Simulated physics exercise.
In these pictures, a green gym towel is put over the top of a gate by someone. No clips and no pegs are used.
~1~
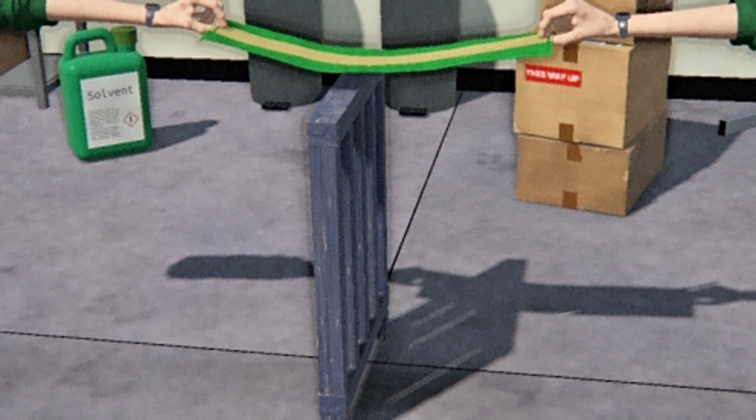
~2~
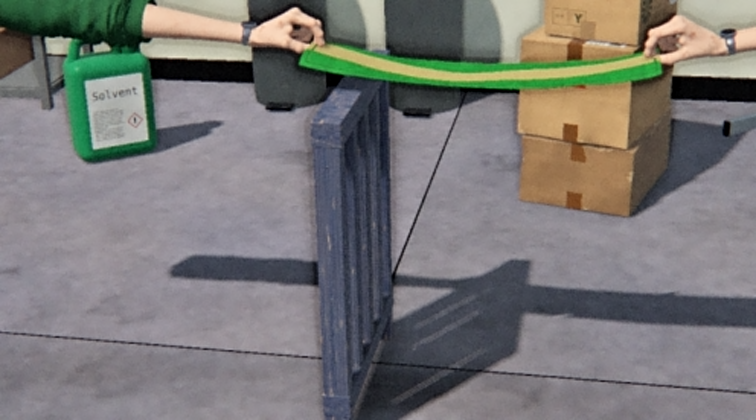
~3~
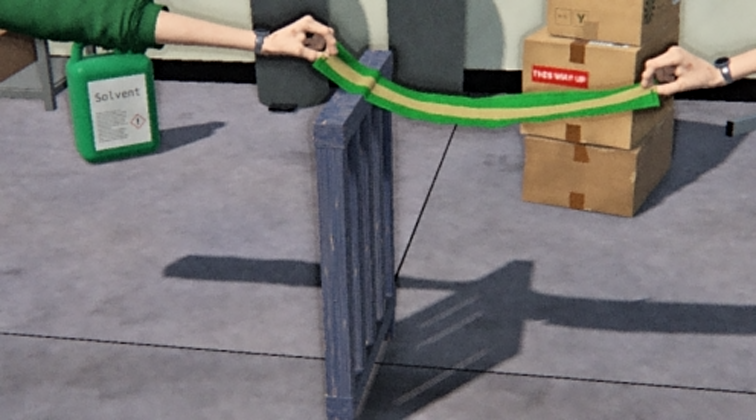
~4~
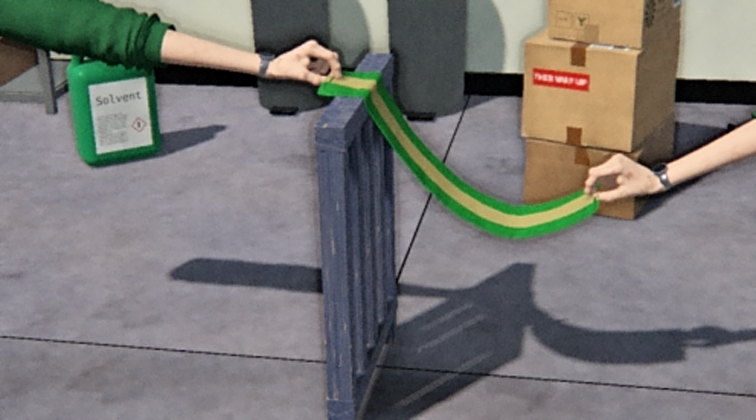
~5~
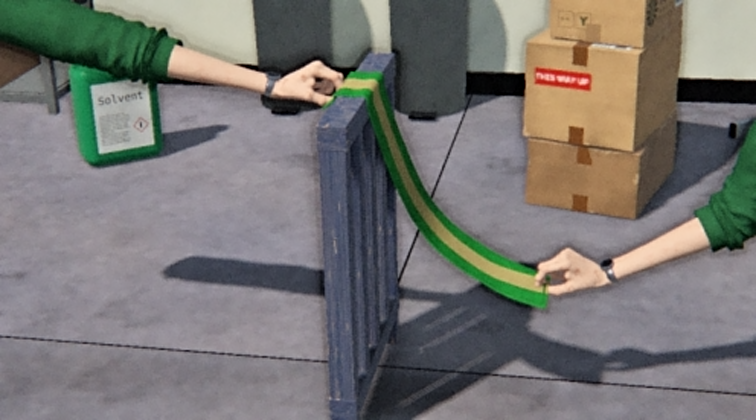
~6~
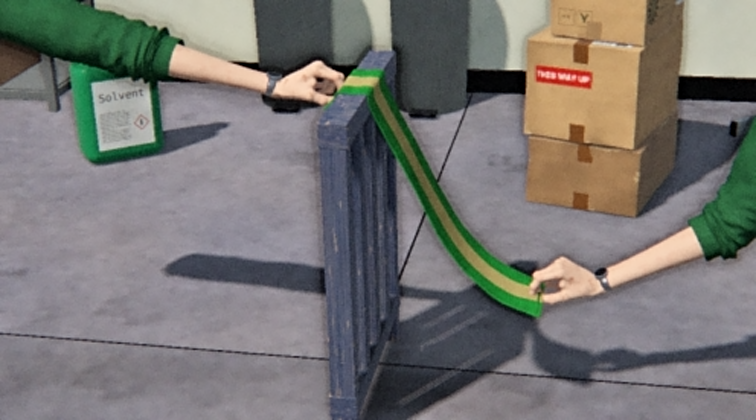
On a grey concrete floor, two hands lowering a green striped towel over a blue gate, the right hand drawing its end downward.
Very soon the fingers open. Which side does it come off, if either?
It comes off on the right.
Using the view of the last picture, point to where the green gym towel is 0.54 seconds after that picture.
Predicted position: Roughly (435, 392).
Then, 0.20 s later than the last view, gym towel sliding right.
Then, 0.38 s later than the last view, gym towel clear of the top and falling near (431, 340).
Then, 0.54 s later than the last view, gym towel in a heap on the floor near (435, 391).
Finally, gym towel in a heap on the floor near (436, 393). The green gym towel runs off to the right.
